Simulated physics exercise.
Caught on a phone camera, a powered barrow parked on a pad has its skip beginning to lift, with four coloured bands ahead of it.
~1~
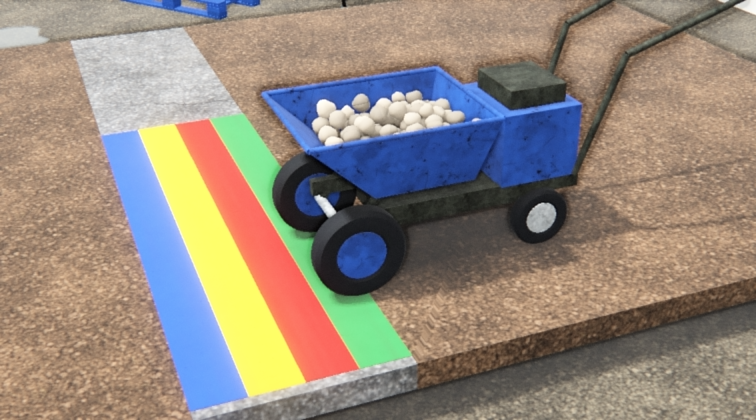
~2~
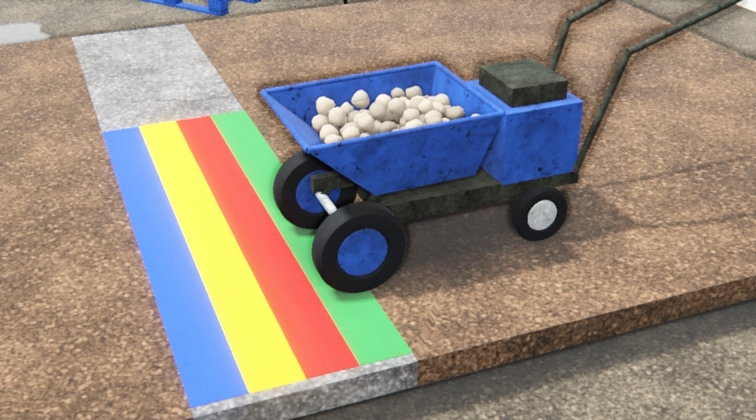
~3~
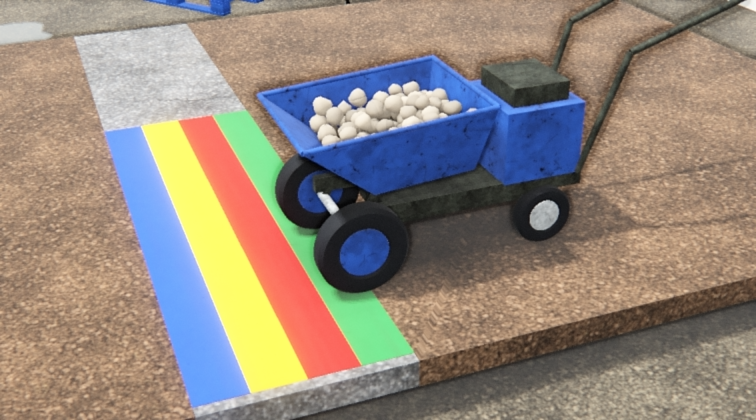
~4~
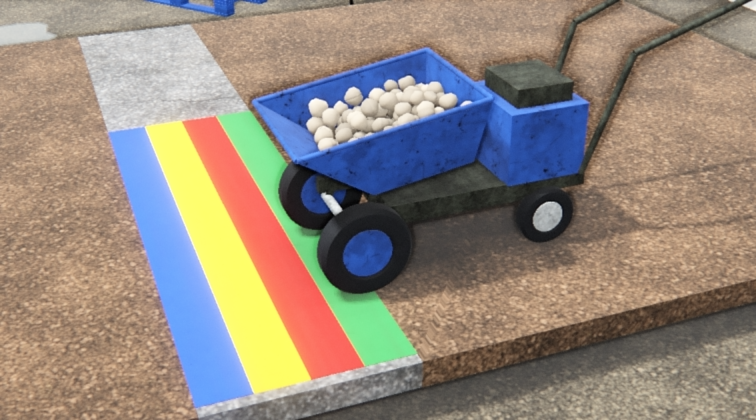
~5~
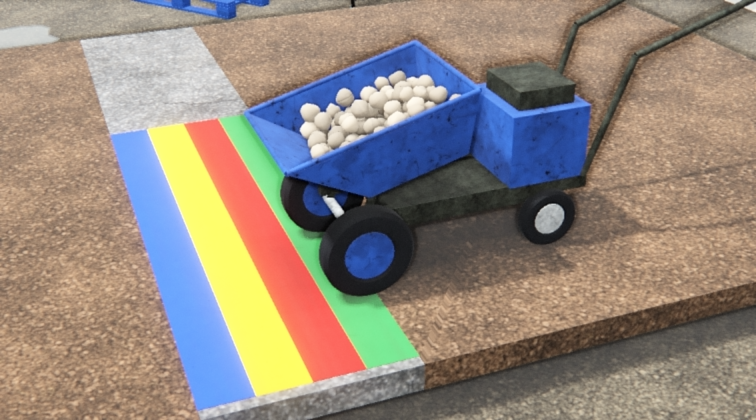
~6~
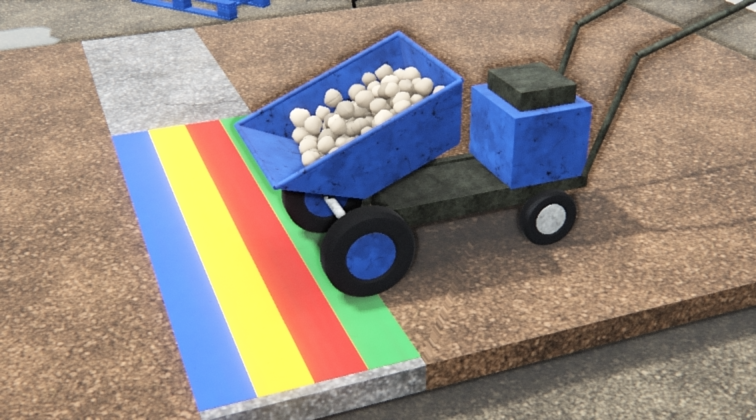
A blue powered barrow with a skip full of pale rounded pebbles stands on a brown speckled pad, seen from above and to one side. Its black front wheels sit beside four painted bands, green nearest, then red, yellow and blue to the left. The skip tilts gradually forward and left, its back rising and front lip lowering, while the pebbles shift slightly and the view drifts very little.
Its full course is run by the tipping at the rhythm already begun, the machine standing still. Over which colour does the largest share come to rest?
The largest share rests over blue.
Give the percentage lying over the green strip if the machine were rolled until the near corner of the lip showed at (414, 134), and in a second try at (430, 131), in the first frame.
Position 1 near 10 %, position 2 near 20 %.
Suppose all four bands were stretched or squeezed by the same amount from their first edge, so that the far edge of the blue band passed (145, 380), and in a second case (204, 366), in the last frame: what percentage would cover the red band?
About 0 %, then 0 %.
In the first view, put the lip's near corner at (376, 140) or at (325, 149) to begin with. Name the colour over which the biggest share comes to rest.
The strip in yellow for the first spot, that blue strip for the second.
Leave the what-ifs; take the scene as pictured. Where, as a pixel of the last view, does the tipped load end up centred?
Centre at rest: Close to (167, 286).
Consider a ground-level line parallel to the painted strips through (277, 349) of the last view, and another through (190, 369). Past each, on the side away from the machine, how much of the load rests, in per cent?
Around 80 per cent for the first, around 40 per cent for the second.
Just after the last frame, skip tipped steeply; every one in the skip.
A moment on, skip tipped right over; roughly half in the skip; about a tenth over the yellow strip; roughly a third over the blue strip; roughly a quarter off the paint.
Further on, skip tipped right over; roughly a quarter in the skip; about a tenth over the yellow strip; roughly a third over the blue strip; roughly a third off the paint.
When it is over, skip tipped right over; roughly a quarter in the skip; not one over the green strip; not one over the red strip; about a tenth over the yellow strip; roughly a third over the blue strip; roughly a third off the paint.
